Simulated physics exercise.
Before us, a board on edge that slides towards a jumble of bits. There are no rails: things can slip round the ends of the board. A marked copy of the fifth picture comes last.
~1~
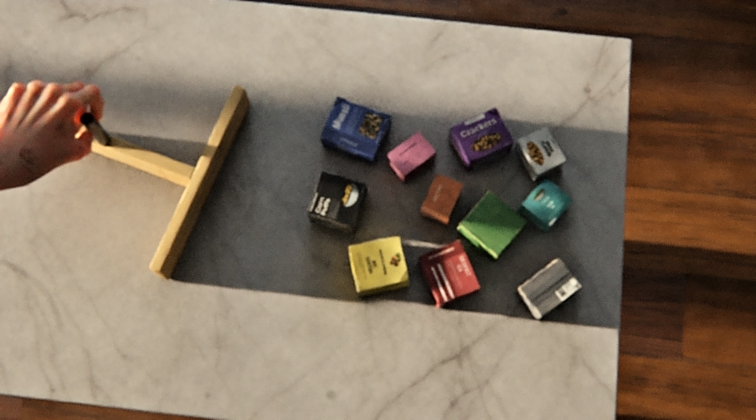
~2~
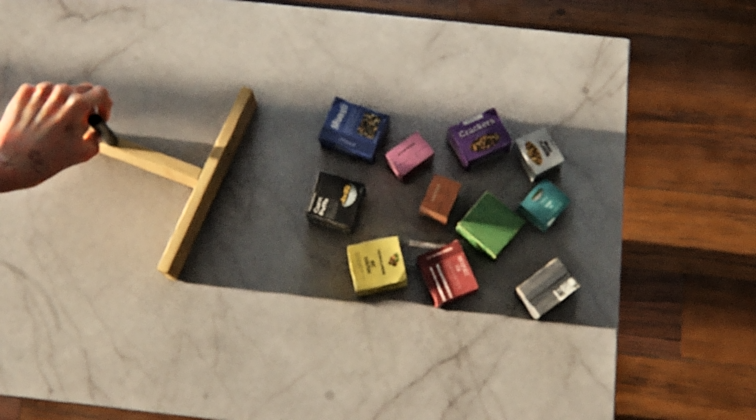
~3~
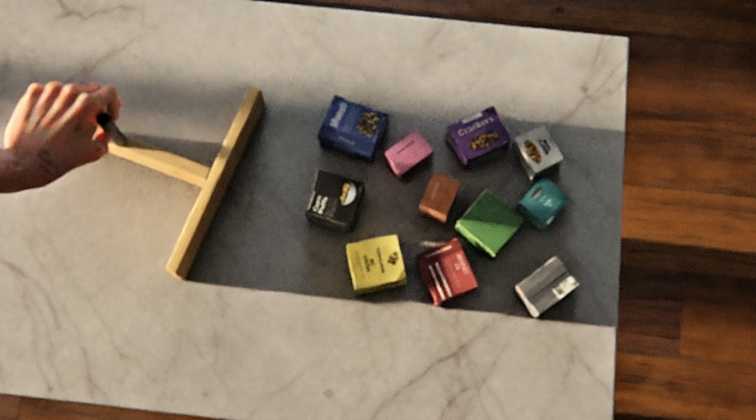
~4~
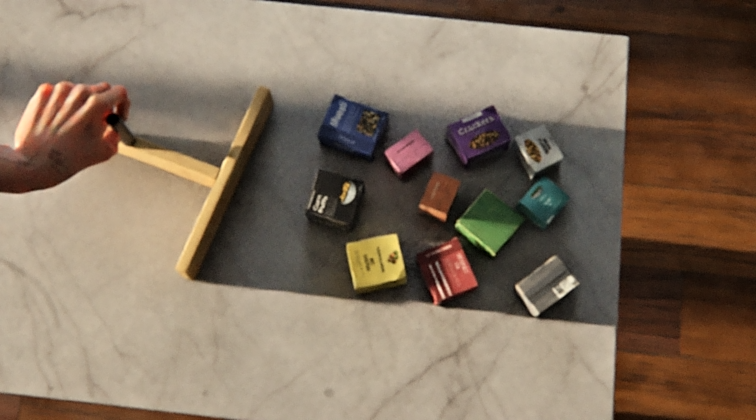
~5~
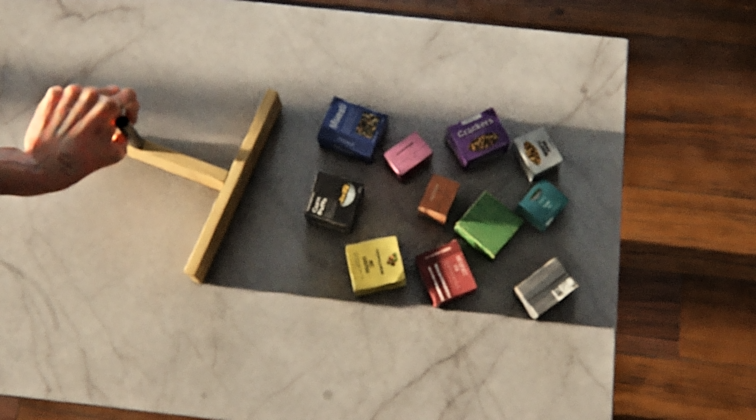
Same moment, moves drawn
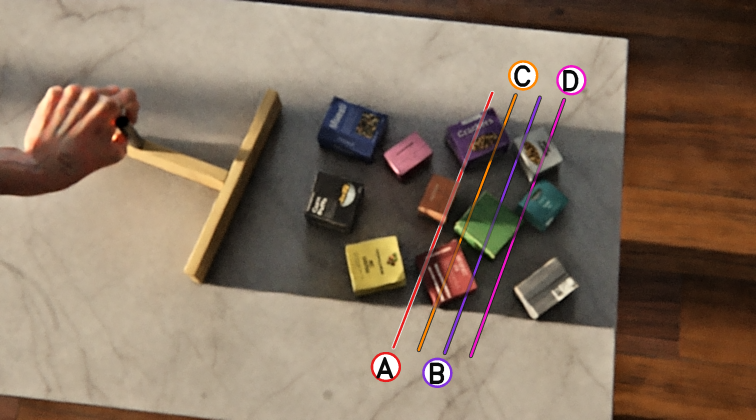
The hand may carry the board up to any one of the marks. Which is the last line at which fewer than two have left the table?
No second one falls up to B.
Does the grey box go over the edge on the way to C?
By then, no.
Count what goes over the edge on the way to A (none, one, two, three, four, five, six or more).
The count is none.
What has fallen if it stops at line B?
The white packet goes over.
On the marked copy, A at (445, 215); B at (494, 221); C at (469, 218); D at (519, 223).
Taking B. A third of the way, board (326, 189); blue packet (392, 138); pink packet (430, 161).
Two thirds of the way, board (422, 199); white packet (574, 154); grey box (552, 296).
When it is over, board (494, 207); white packet over the edge; turquoise packet (613, 215); one fallen.
As for the rest, A is within the limit but short; C is within the limit but short; D drops five.
